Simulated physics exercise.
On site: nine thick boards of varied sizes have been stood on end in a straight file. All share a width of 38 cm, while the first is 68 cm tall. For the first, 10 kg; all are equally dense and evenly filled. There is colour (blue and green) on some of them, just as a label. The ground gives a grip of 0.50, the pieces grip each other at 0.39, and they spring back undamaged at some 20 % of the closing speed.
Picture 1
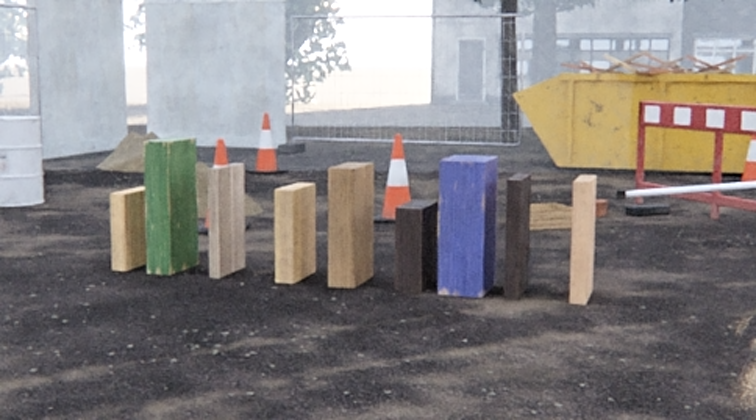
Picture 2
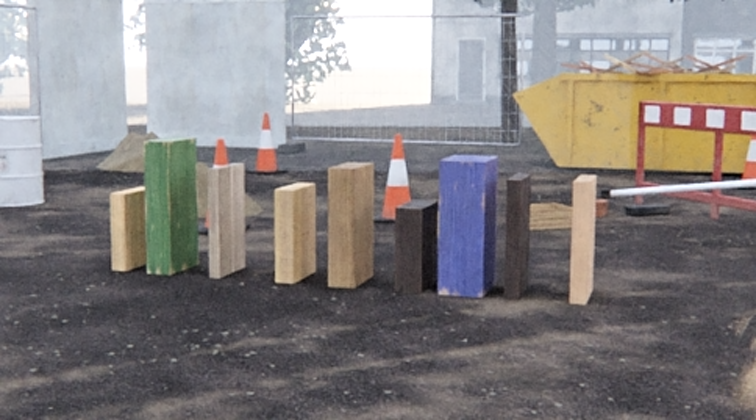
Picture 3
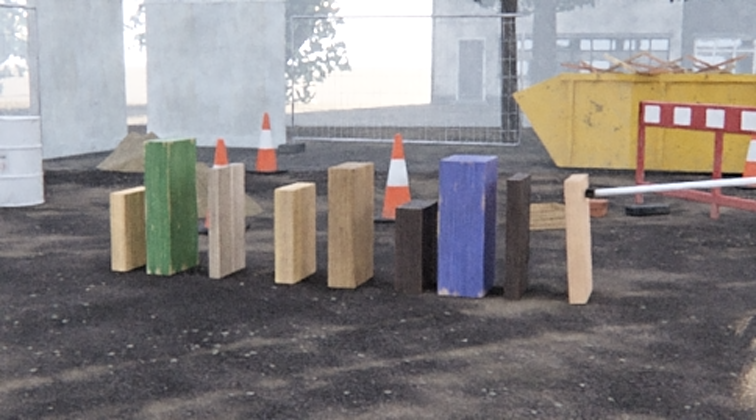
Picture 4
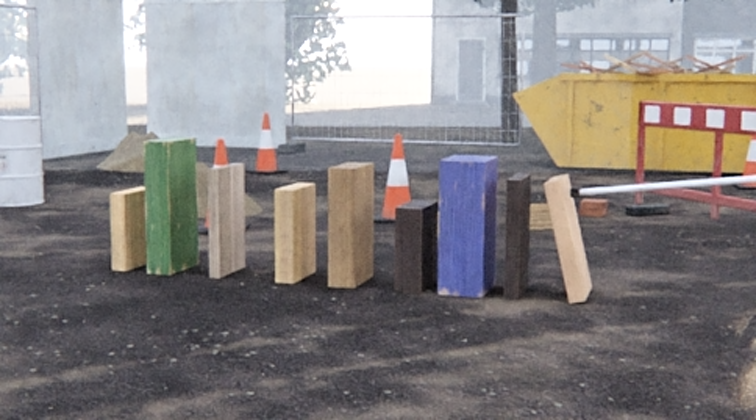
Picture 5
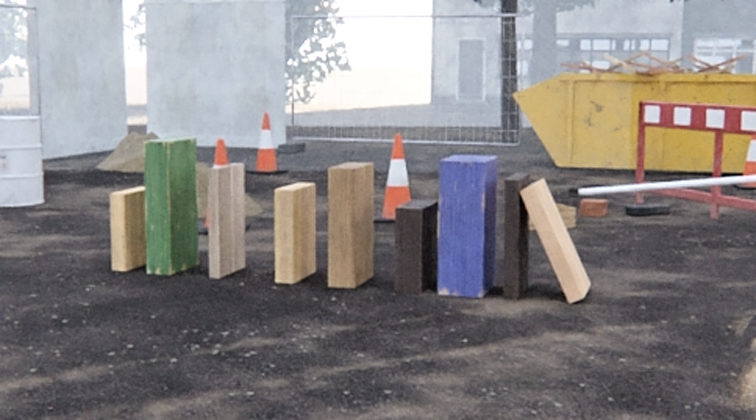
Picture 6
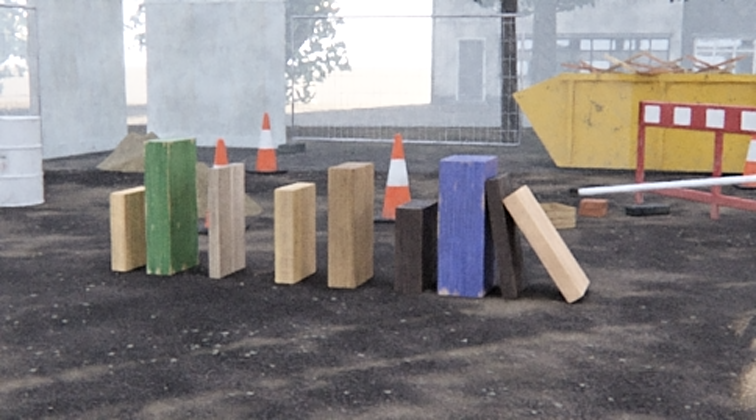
Nine upright boards stand in a loose row on dark, gritty ground at a building site, seen from the front by a still camera. A green board is near the left end and a blue one right of centre among plain and dark ones, with cones, fencing and a yellow skip behind. A pale pole slides in from the right, pushes the rightmost board leftward and stops, and that board tilts onto its dark neighbour, which leans against the blue board.
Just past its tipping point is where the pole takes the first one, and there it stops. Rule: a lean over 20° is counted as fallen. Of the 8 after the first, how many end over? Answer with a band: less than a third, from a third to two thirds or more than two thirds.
Fewer than one in three of them.
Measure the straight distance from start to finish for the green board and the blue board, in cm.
So green shifts 0 cm, while blue shifts 0 cm.
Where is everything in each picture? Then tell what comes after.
In the first frame (pixels give the middle of a visible side), pole end (622, 195) 13 cm from the first board; green board (184, 205); blue board (461, 229); none of the others has stirred.
In the second frame, pole end (606, 194) 48 mm from the first board; green board (184, 205).
In the third frame, pole end (591, 194) pushing; green board (184, 205); none of the others has stirred.
In the fourth frame, pole end (575, 193) pushing; green board (184, 205); none of the others has stirred.
In the fifth frame, pole end (575, 193) stopped; green board (184, 205); none of the others has stirred.
In the sixth frame, pole end (575, 193) stopped; blue board (461, 229); green board (184, 205); steepest lean 10°, the board at (501, 239); one has shifted.
Then, 0.06 s past the last view, none of the 8 other boards over, 1 disturbed.
In the end, none of the 8 other boards over, 1 disturbed; blue board unmoved; green board unmoved. That is 0 per cent. Eight left standing. From the last view, middles, blue board near (468, 224), green board near (172, 205).
